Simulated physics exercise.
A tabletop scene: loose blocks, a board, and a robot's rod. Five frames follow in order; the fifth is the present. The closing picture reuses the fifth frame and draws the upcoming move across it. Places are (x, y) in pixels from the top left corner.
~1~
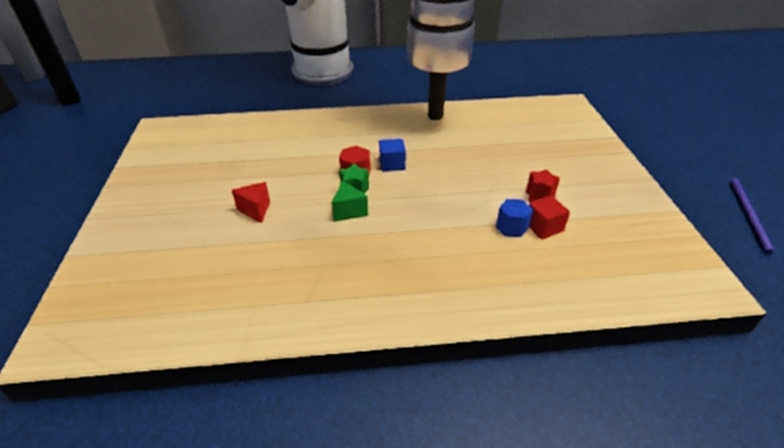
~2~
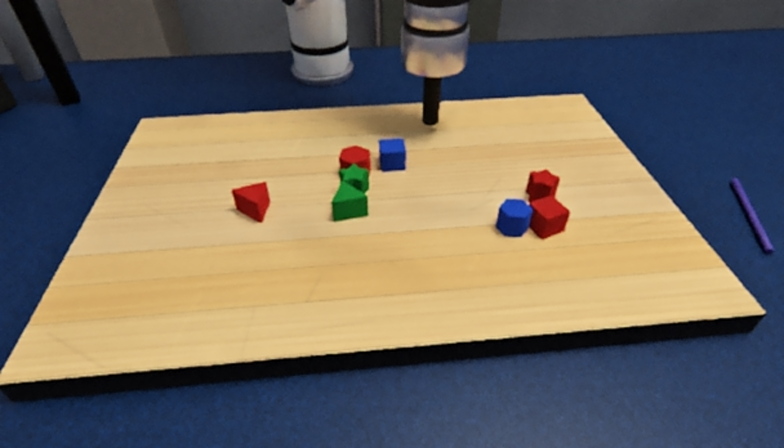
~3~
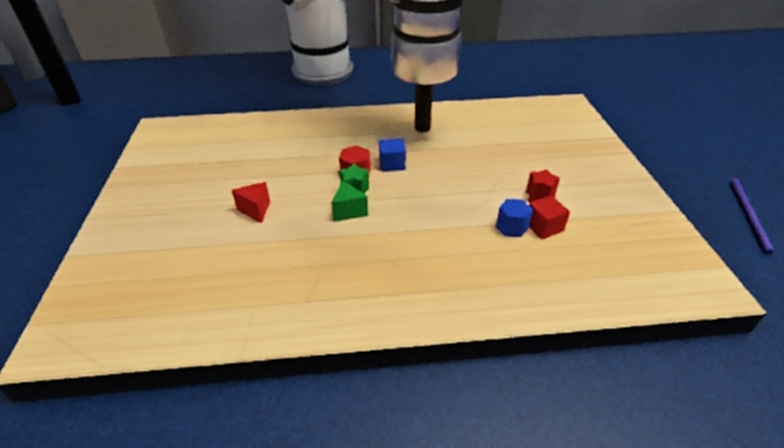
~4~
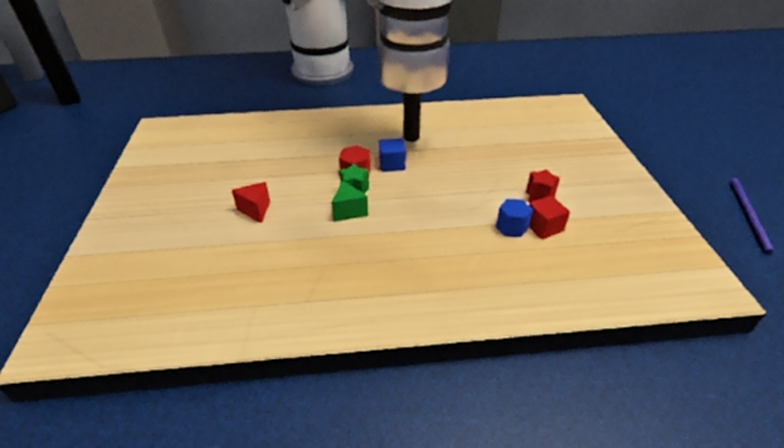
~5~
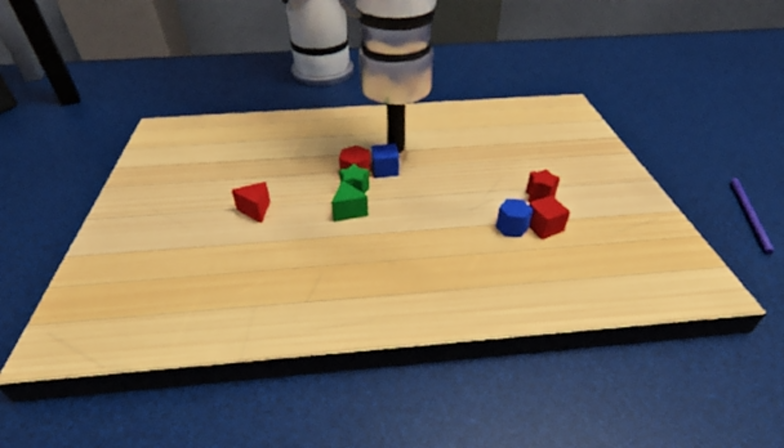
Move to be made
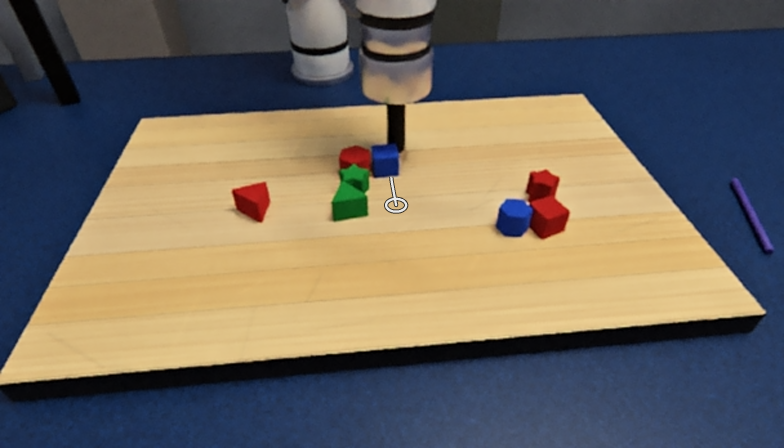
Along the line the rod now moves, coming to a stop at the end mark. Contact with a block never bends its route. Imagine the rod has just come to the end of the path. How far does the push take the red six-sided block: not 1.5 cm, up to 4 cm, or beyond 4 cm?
The shift is below 1.5 cm.
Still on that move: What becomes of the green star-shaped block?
It's moved.
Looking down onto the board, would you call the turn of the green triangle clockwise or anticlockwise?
Counter-clockwise, from overhead.
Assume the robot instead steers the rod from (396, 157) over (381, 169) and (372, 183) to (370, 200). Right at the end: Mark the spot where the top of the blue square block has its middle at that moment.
Expect it around (387, 190).
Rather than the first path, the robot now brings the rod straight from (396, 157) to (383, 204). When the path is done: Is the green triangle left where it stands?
I expect not.
Path on the board, from (396, 157) through (391, 172) and (393, 188) to (396, 205).
On the path given first. One third of the way, rod at (391, 164); blue square block at (378, 163), turned 30° clockwise.
Two thirds of the way, rod at (393, 180); green triangle at (343, 193), turned 20° anticlockwise; green star-shaped block at (344, 176), turned 35° clockwise; blue square block at (372, 175), turned 75° clockwise.
At the end, rod at (396, 197); green triangle at (342, 194), turned 25° anticlockwise; green star-shaped block at (343, 176), turned 45° clockwise; red six-sided block in place; blue square block at (371, 179), turned 90° clockwise.
